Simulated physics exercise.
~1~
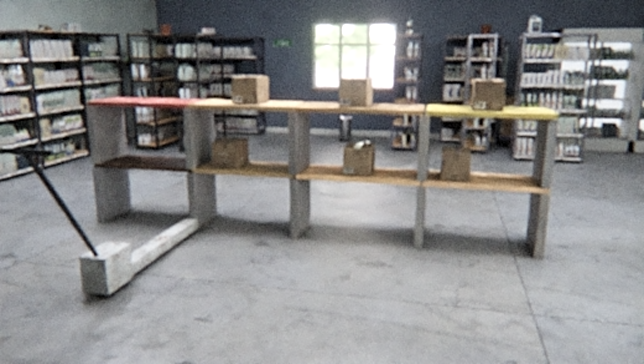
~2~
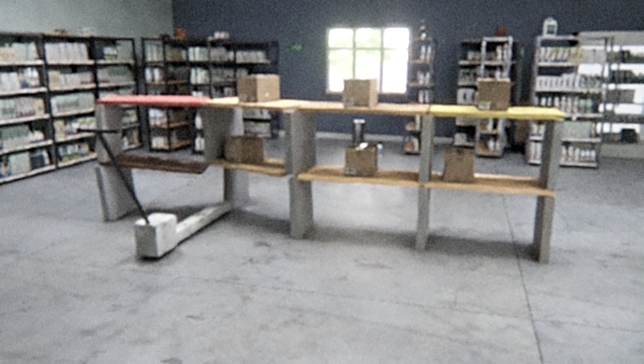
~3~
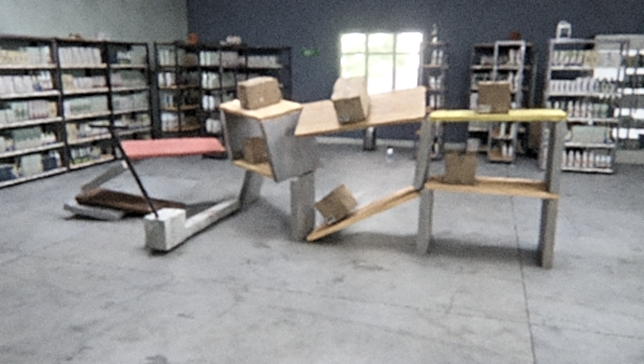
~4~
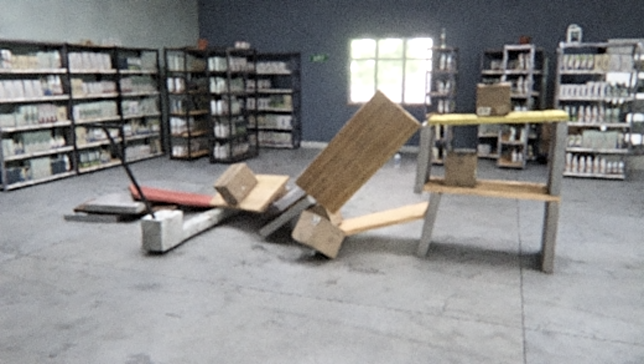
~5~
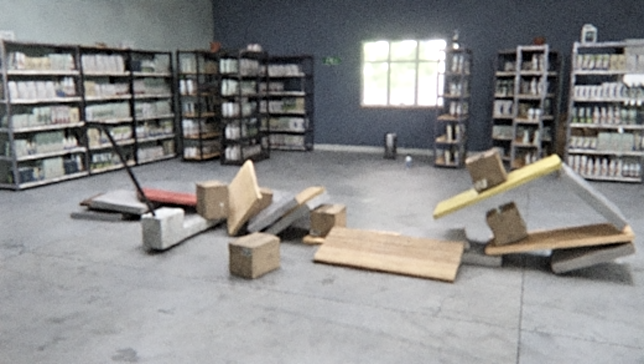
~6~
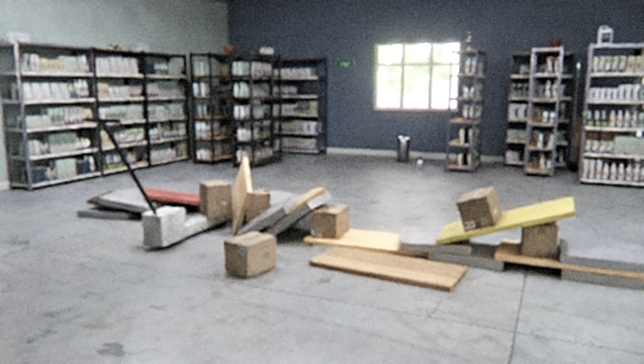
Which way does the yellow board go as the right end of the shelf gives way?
The yellow board moves down, dropping from the top of the shelf and ending low over the fallen pieces at a slant.
A long, two-tier shelf of boards on grey uprights stands across a grey floor in a room lined with stocked shelving, seen from the front as the view drifts slightly sideways. Its top has a red board at the left and a yellow one at the right, with cardboard boxes on both tiers. A narrow jack at the lower left slides right against the base and stops. The left end gives way, the red board drops, and the middle boards tilt and fall with their boxes. Finally the right end collapses, leaving everything heaped low, the yellow board slanting over a box.
